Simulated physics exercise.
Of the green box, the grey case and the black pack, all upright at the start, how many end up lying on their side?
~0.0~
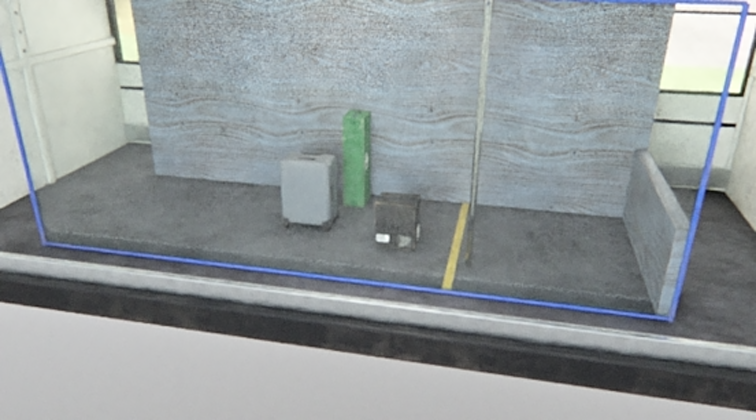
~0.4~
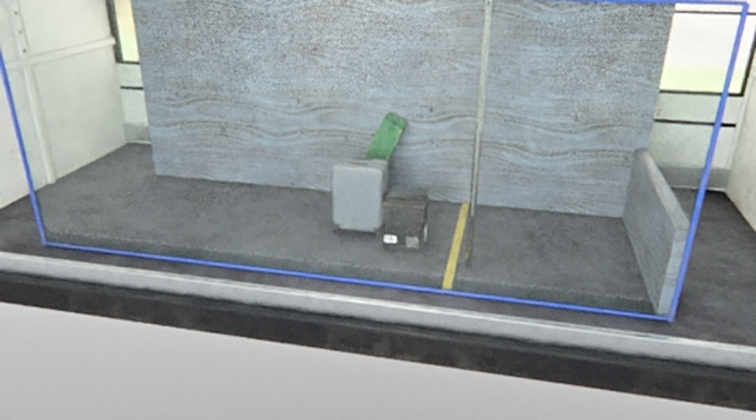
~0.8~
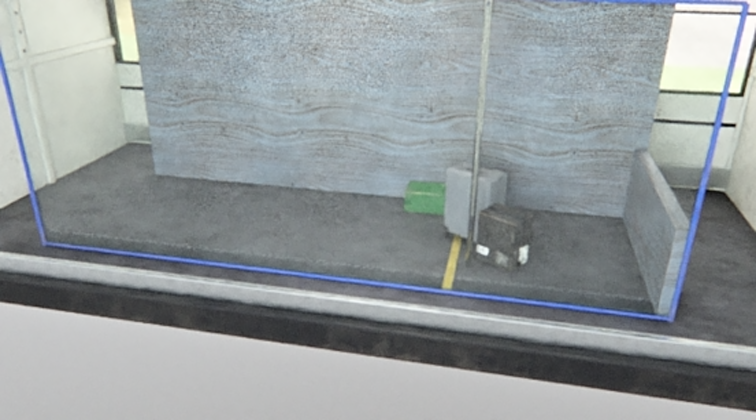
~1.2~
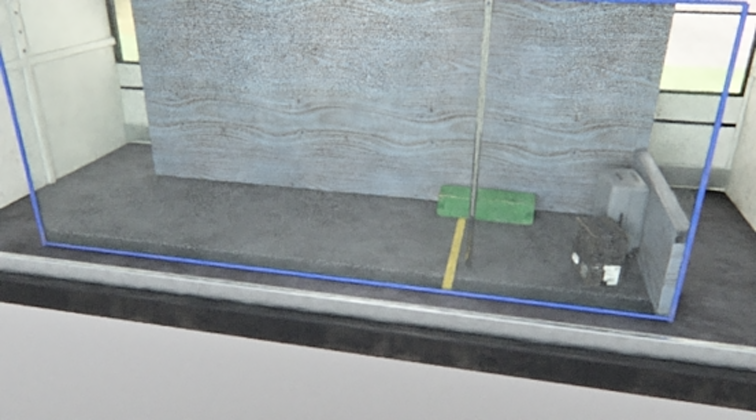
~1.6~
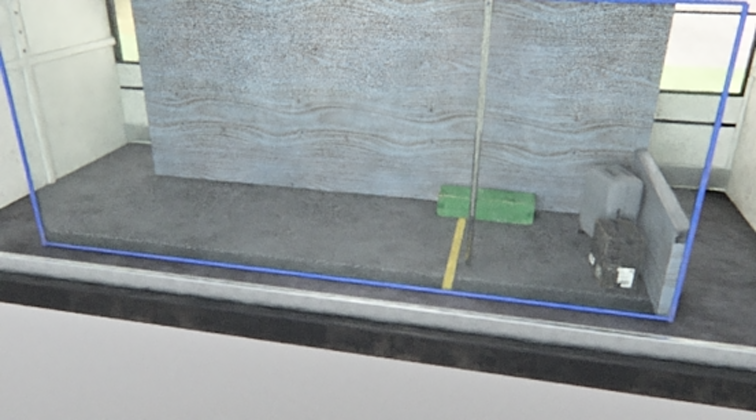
Just one of them ends up on its side, the tall green box. The grey case and the black pack are still upright.
